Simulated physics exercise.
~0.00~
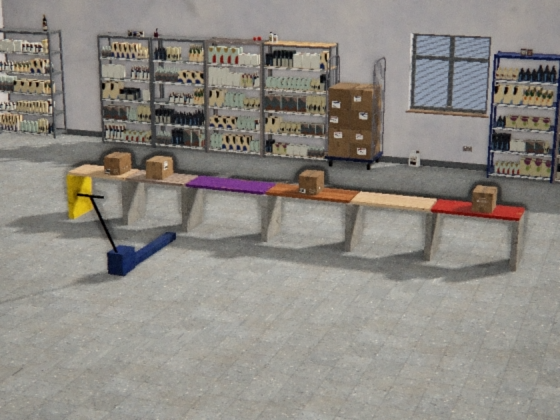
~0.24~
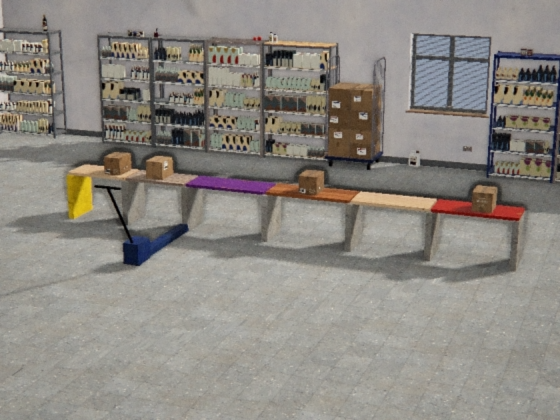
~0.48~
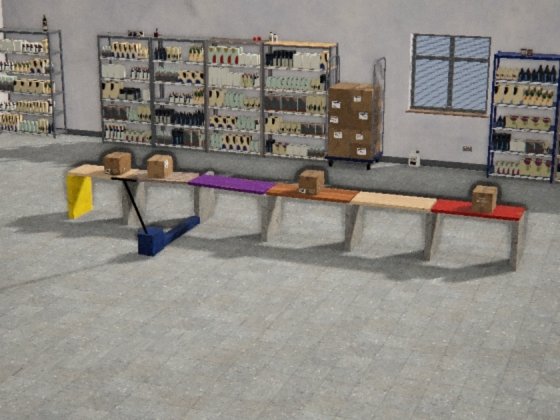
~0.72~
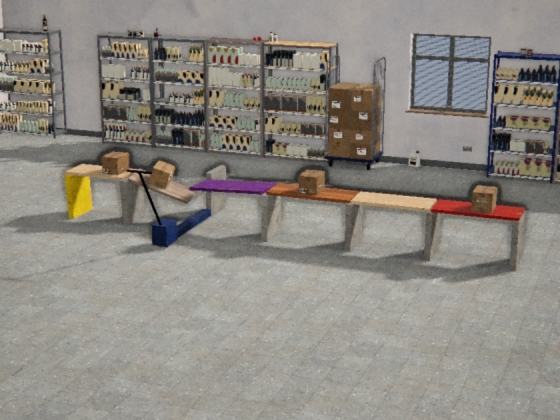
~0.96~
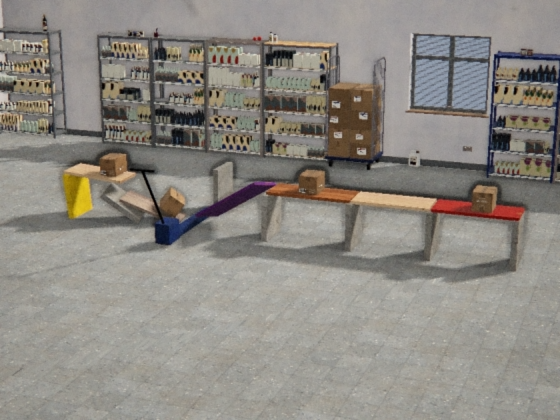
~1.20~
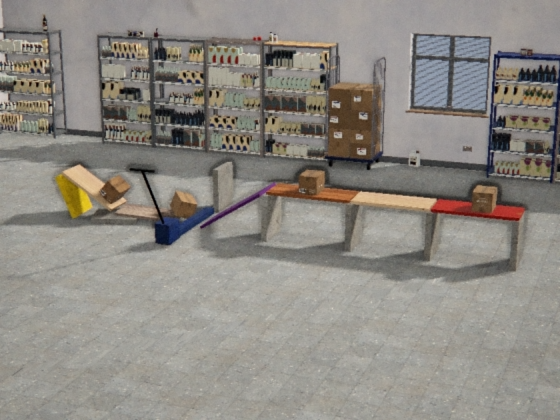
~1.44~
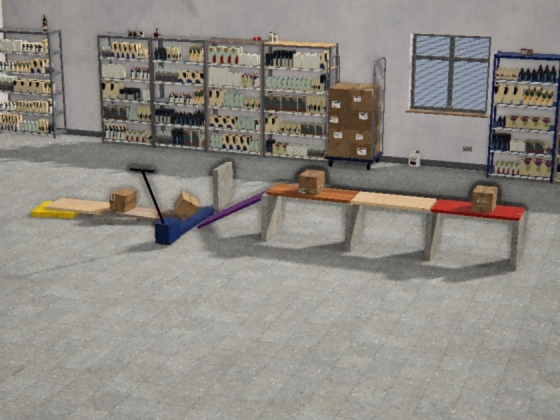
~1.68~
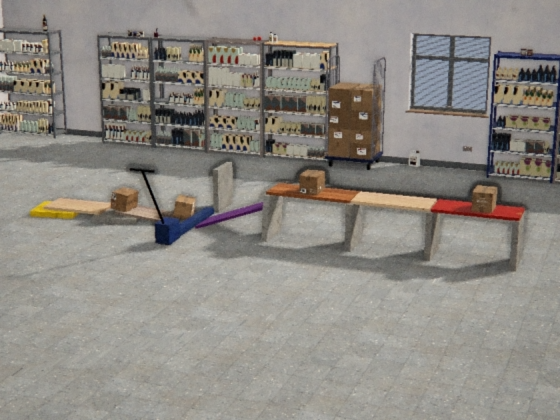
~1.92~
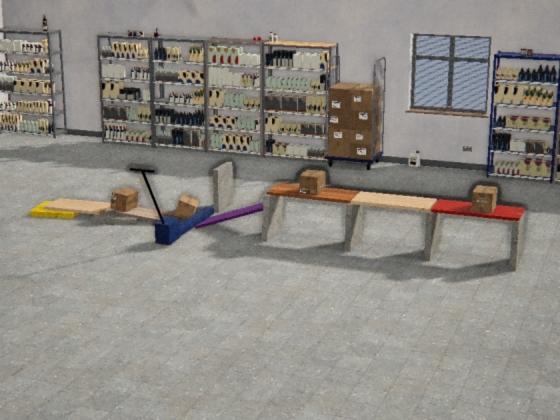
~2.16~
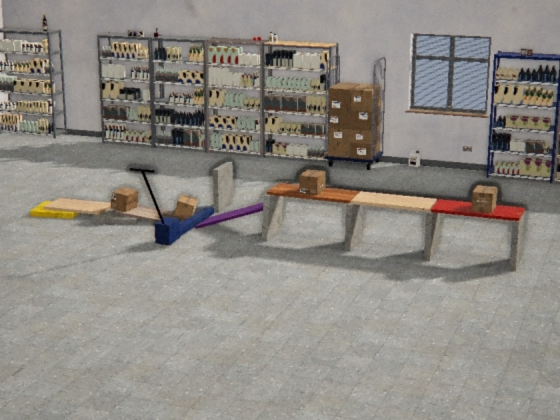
The clip shows a blue jack sliding in under a row of coloured boards on upright blocks, where the boards near it drop, the yellow upright topples onto its side and the purple board ends slanting down, while the right-hand boards, including the red one, stay standing.
